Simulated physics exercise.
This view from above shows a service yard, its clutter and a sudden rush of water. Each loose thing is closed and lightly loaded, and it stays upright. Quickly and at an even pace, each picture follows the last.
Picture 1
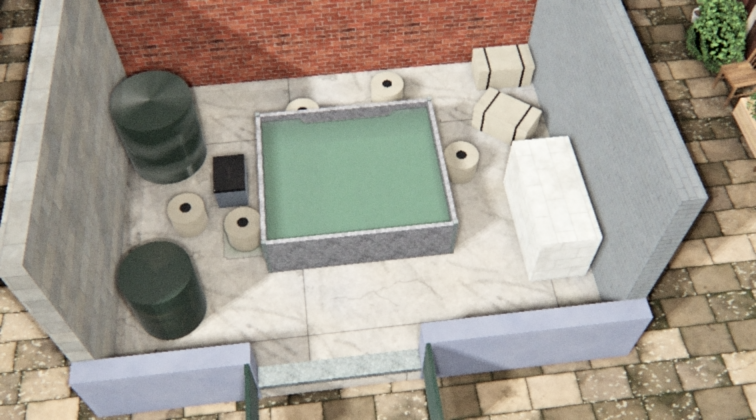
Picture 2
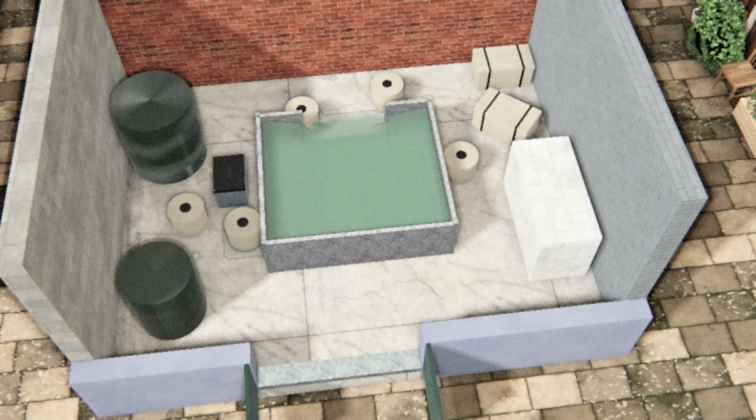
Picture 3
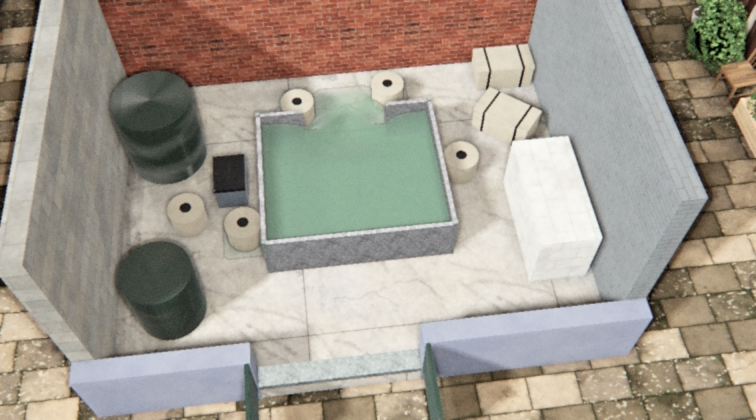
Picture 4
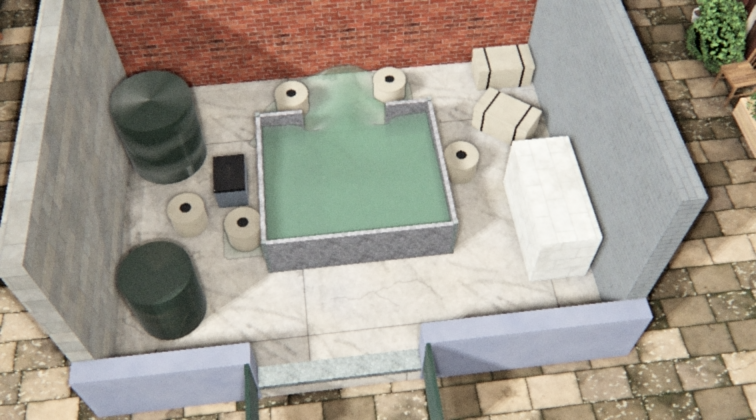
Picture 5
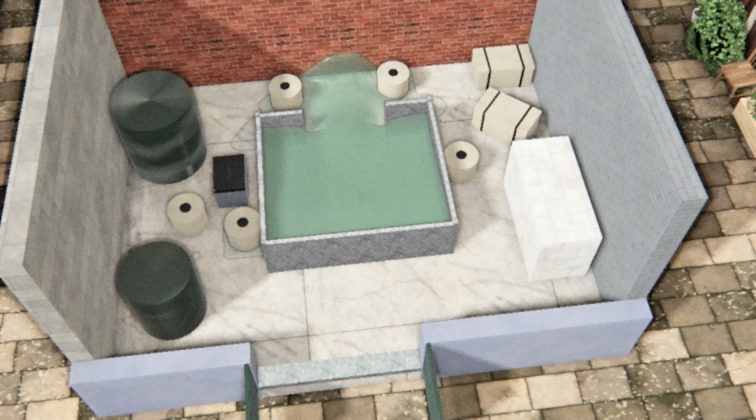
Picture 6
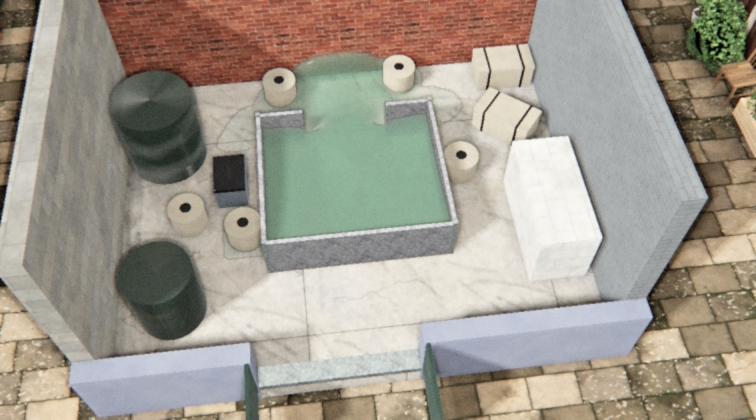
The clip opens on a walled yard seen from above, with a stone-edged basin of green water among pale tubs, crates and dark tanks. A gap appears in the basin's back wall, and water pours through toward the brick wall, pushing one tub back and left, then another back and right.
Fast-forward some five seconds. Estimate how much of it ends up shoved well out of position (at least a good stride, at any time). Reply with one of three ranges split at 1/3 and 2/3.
2/3 or more.
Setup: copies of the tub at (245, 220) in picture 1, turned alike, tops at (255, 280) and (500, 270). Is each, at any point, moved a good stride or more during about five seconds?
Copy 1: Stayed below the mark. Copy 2: Stayed below the mark.
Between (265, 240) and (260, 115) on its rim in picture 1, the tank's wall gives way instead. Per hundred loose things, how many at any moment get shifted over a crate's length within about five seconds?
50 percent, give or take.
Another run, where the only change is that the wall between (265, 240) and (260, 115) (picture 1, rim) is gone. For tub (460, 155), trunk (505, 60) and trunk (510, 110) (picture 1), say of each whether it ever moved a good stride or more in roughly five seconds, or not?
In turn: Stayed short, stayed short, stayed short.
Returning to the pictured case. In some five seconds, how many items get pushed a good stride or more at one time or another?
That adds up to 7.
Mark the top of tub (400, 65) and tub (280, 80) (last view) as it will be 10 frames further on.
I'd say about (471, 115) for the first and about (208, 108) for the second.
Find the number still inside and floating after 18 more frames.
My count is 4.
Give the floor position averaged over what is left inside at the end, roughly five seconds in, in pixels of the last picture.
I'd say roughly (356, 220).
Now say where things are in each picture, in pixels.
A tub at (303, 111), on the bottom; a tub at (387, 84) rests on the ground; 0 of 8 have shifted, in the first frame.
A tub at (302, 109) rests on the ground, close to its start; a tub at (387, 84), on the bottom; 0 of 8 have shifted, in the second frame.
A tub at (297, 101), on the bottom, close to its start; a tub at (387, 83) rests on the ground; 1 of 8 have shifted, in the third frame.
A tub at (291, 93), on the bottom, a stride from its start; a tub at (389, 79) rests on the ground, close to its start; 2 of 8 have shifted, in the fourth frame.
A tub at (285, 86) rests on the ground, a stride from its start; a tub at (393, 73), on the bottom, close to its start; 2 of 8 have shifted, in the fifth frame.
A tub at (279, 80), on the bottom, a stride from its start; a tub at (399, 66), on the bottom, a stride from its start; 2 of 8 have shifted, in the sixth frame.
A moment on, 2 of 8 are well off their spots; 0 afloat.
Next, 2 of 8 are well off their spots; 1 afloat.
Later, 4 of 8 are well off their spots; 4 afloat.
In the end, 7 of 8 are well off their spots, and 7 have been at some point; 5 afloat.
